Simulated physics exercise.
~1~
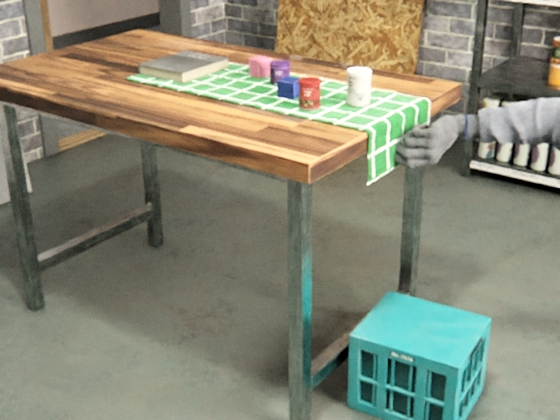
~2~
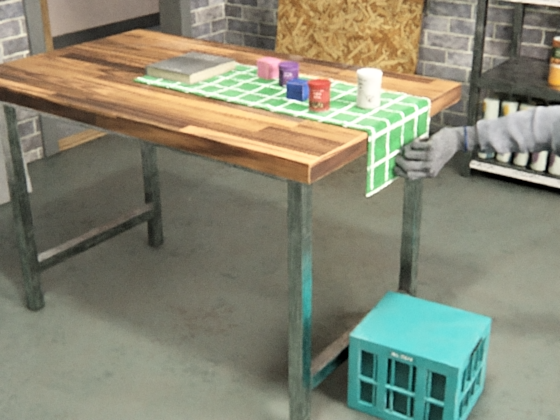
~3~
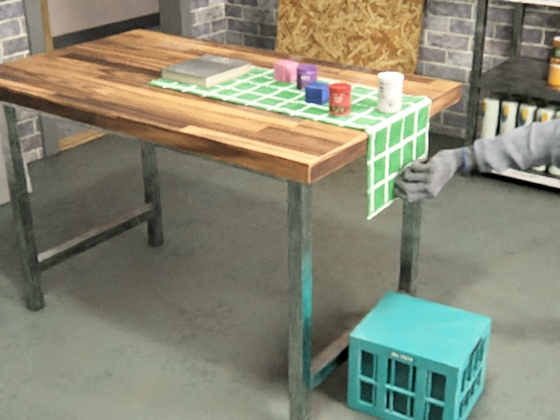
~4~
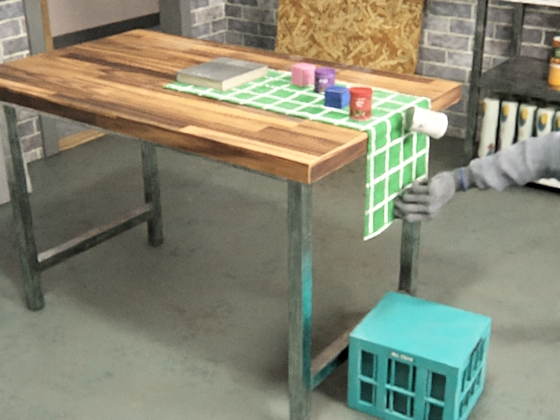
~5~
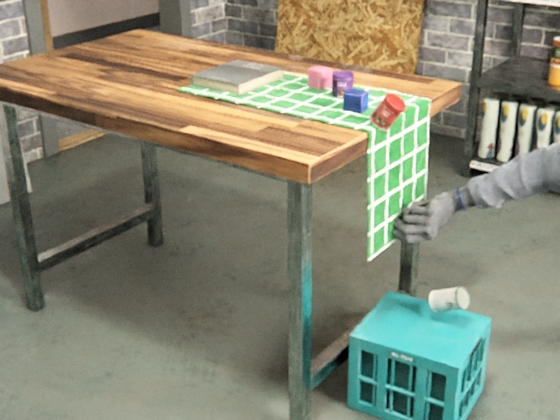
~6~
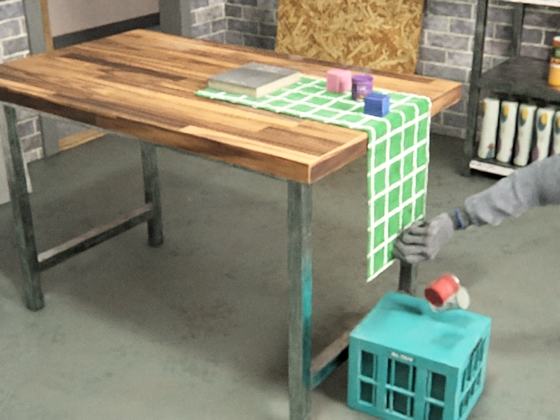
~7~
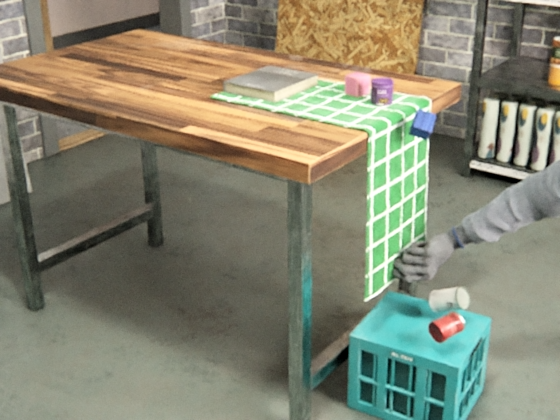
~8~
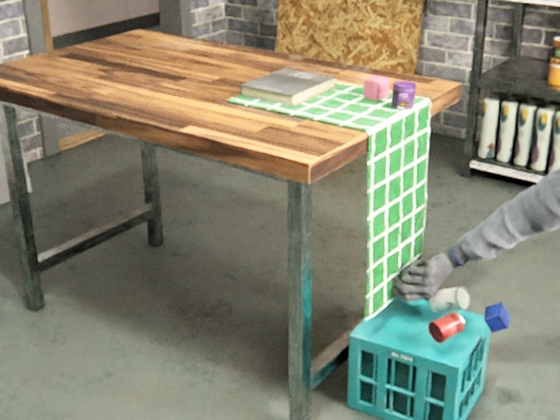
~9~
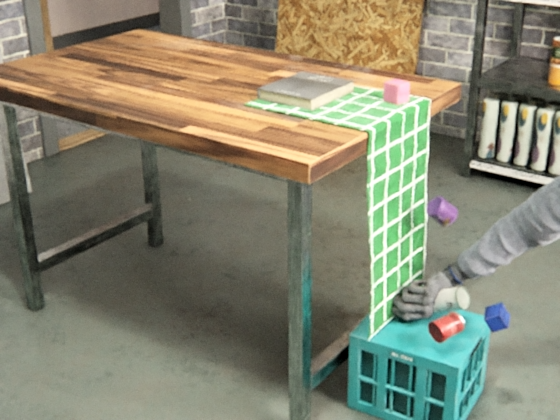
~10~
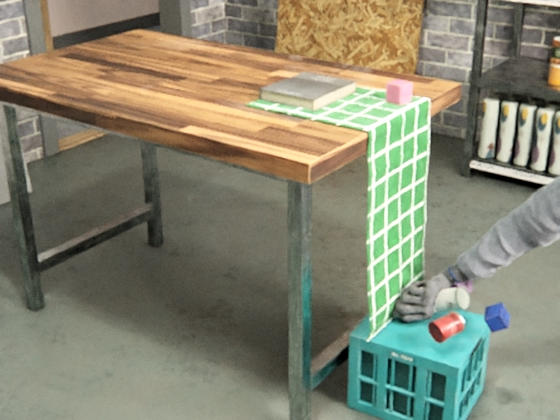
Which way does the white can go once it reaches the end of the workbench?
It tips onto its side and drops down from the edge, landing on top of the turquoise crate.
